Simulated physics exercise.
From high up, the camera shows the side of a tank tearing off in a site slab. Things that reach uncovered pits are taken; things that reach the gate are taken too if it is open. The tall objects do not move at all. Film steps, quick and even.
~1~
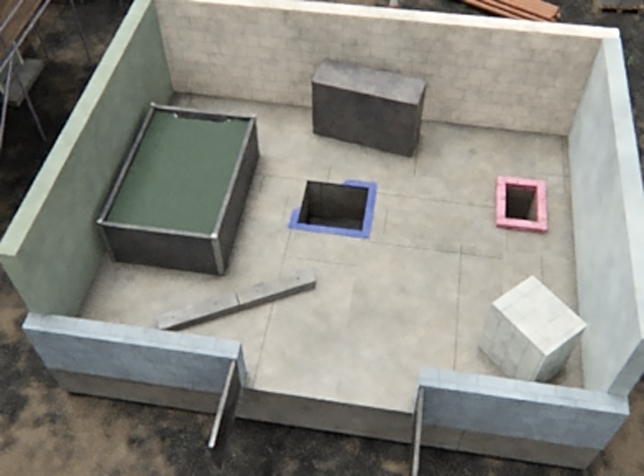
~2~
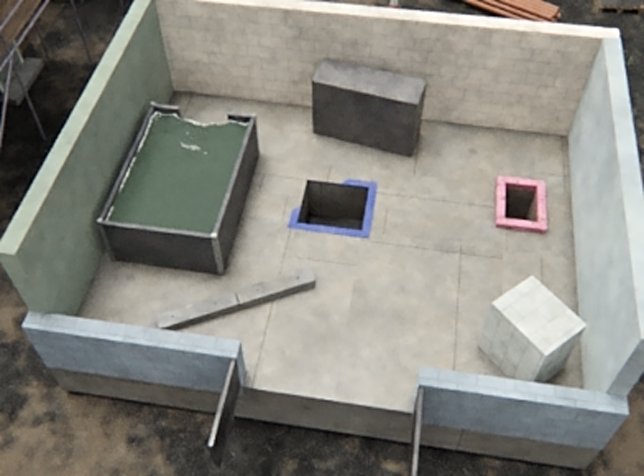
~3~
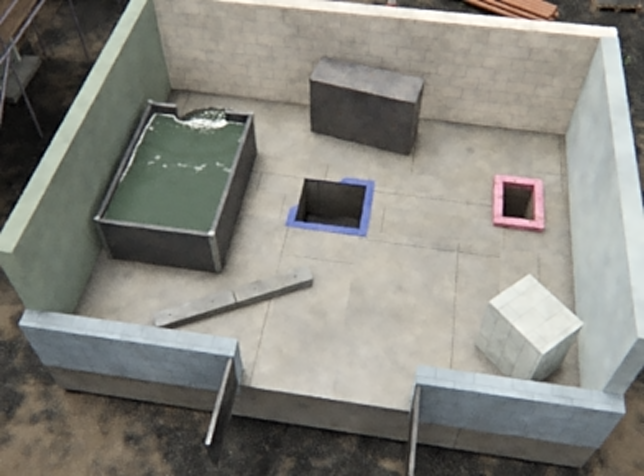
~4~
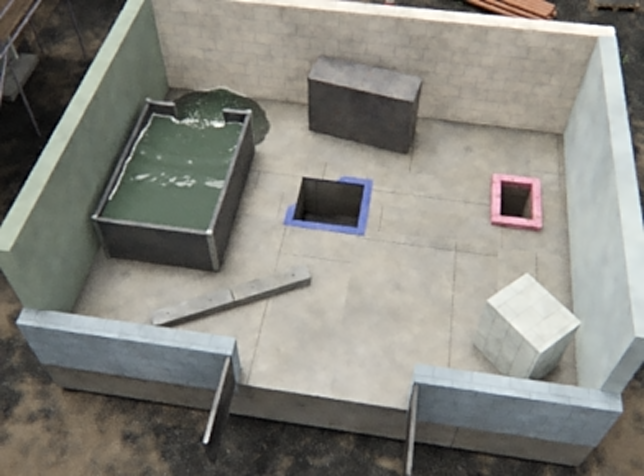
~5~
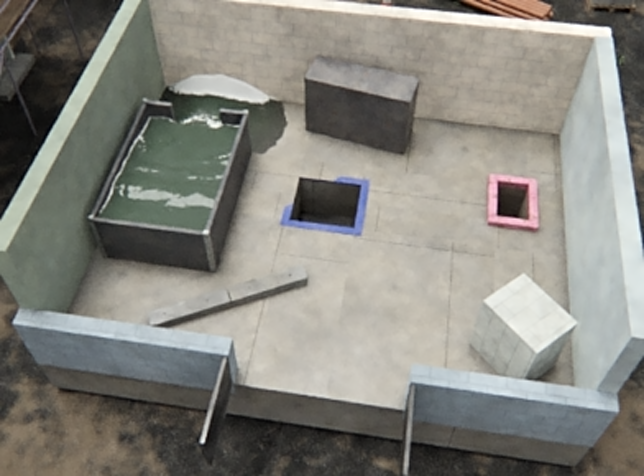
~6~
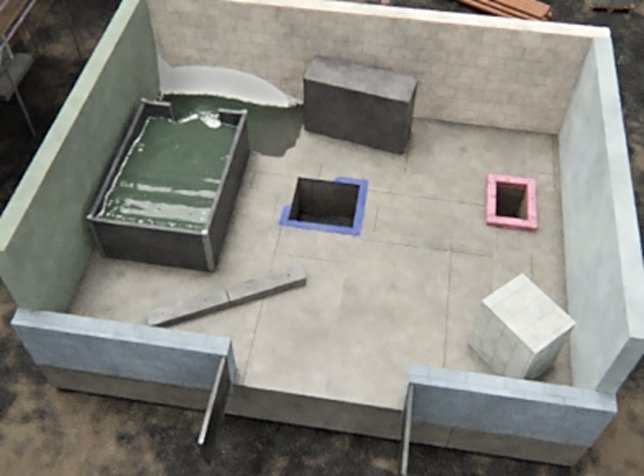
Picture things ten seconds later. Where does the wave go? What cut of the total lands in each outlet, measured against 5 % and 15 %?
The split: The gate sees under 5 %, the pink pit sees under 5 %, the blue pit sees over 15 %.
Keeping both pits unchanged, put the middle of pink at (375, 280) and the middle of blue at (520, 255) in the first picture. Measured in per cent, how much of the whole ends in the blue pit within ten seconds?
Share for blue: 10 in a hundred.
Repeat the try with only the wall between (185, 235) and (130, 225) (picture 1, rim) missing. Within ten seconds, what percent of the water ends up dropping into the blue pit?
Share to the blue pit: 12 in a hundred.
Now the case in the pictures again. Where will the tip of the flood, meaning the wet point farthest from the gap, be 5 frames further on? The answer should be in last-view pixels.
Front's tip: Near (409, 120).
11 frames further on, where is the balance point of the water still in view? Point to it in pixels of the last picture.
The water's centre sits above (202, 165).
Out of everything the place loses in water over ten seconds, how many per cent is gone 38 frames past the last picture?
About 60 per cent.
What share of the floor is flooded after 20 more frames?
Roughly 40 per cent.
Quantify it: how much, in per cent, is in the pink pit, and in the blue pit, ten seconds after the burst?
Around 0 and 24 per cent, in that order.
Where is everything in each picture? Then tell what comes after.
The first frame shows still water in the water tank at (182, 170).
In the second frame, water pours out on the water tank's far side and has run to a hidden place.
In the third frame, water pours out on the water tank's far side and has run to a hidden place.
In the fourth frame, the front is at (203, 92), out from the gap on the water tank's far side.
In the fifth frame, the front is at (277, 102), out from the gap on the water tank's far side.
In the sixth frame, the front is at (302, 105), out from the gap on the water tank's far side.
A moment on, water covers 10 % of the floor; the gate 0 %, the pink pit 0 %, the blue pit 0 %.
Next, water covers 25 % of the floor; the gate 0 %, the pink pit 0 %, the blue pit 1 %.
Then, water covers 40 % of the floor; the gate 0 %, the pink pit 0 %, the blue pit 6 %.
Later, water covers 70 % of the floor; the gate 1 %, the pink pit 0 %, the blue pit 15 %.
In the end, water covers 90 % of the floor; the gate 2 %, the pink pit 0 %, the blue pit 24 %.
